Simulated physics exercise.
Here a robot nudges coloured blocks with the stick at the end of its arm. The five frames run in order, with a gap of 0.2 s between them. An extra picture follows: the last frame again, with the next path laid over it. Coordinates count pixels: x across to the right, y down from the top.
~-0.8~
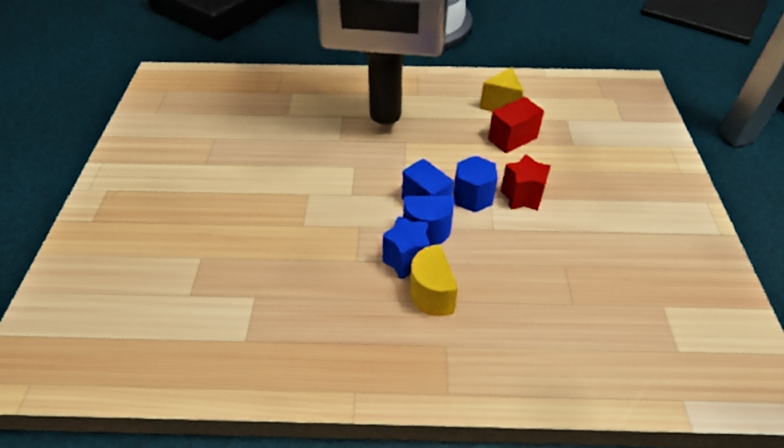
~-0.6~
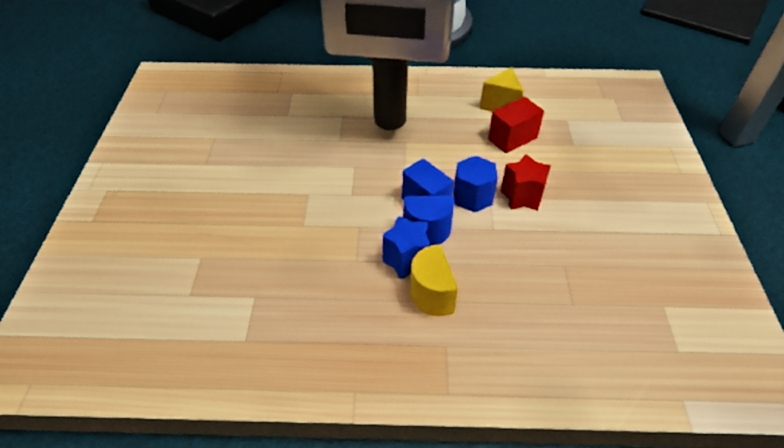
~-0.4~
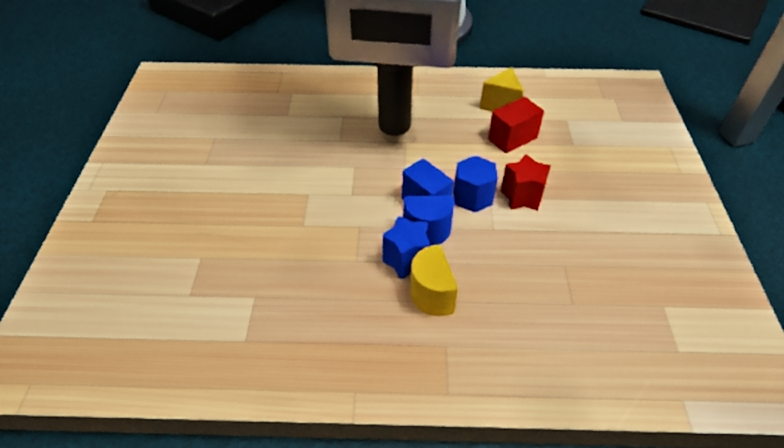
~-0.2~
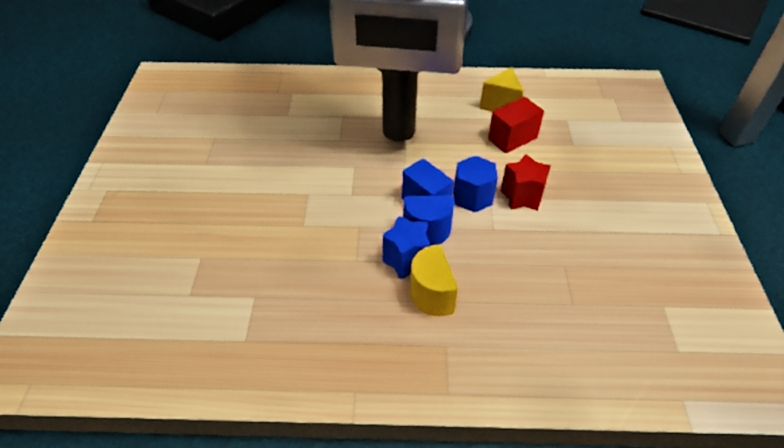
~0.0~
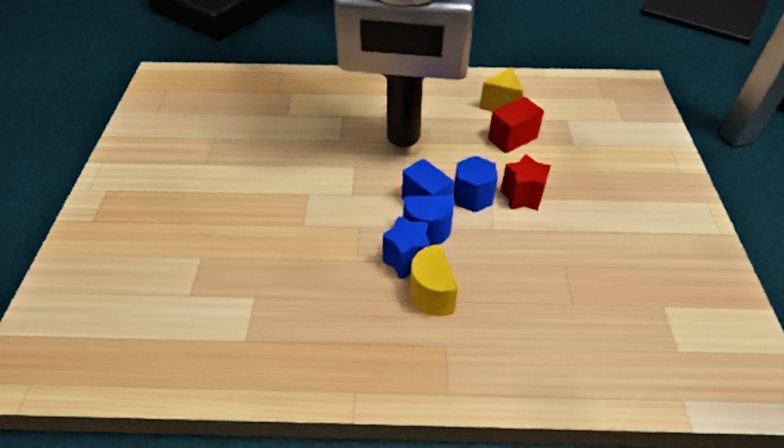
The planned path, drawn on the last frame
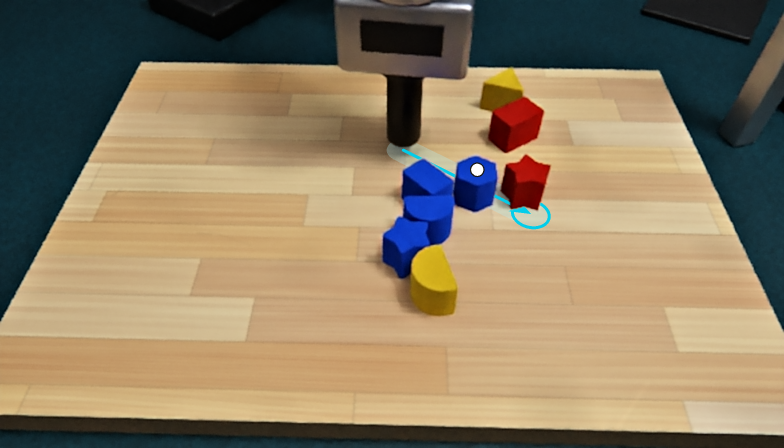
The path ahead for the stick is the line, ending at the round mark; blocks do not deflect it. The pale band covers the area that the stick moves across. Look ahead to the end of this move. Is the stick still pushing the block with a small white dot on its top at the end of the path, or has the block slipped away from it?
By then it is beside or behind the stick.
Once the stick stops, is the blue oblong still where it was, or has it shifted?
Well, the blue oblong holds its place.
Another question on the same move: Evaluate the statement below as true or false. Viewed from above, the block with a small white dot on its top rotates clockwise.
It is true.
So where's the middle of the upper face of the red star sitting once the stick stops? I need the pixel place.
Its top middle is near (572, 179).
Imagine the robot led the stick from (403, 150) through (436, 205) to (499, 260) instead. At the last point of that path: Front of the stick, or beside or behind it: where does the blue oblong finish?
Once the path is finished, the blue oblong still sits ahead of the stick.
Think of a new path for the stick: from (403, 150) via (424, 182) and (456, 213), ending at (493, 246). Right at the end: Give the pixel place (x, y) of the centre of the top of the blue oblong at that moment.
I'd say the blue oblong ends with its top centre at (495, 254).
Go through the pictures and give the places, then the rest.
The first picture shows tip of the stick (386, 116), middles of tops, blue oblong (428, 175), blue six-sided block (477, 170), red star (529, 169).
The second picture shows stick (390, 121), nothing pushed.
The third picture shows stick (395, 127), nothing pushed.
The fourth picture shows stick (399, 132), nothing pushed.
The fifth picture shows stick (404, 138), blue oblong (428, 175), blue six-sided block (477, 170), red star (529, 169).
The line goes in a line from (403, 150) to (531, 214); the dot is on the blue six-sided block.
What follows on the original path. One third of the way, stick (444, 158); nothing pushed yet.
Two thirds of the way, stick (489, 179); blue six-sided block (502, 192), turned 20° clockwise; red star (533, 171).
At the end, stick (534, 202); blue oblong unmoved; blue six-sided block (517, 210), turned 60° clockwise; red star (572, 179), turned 65° anticlockwise.
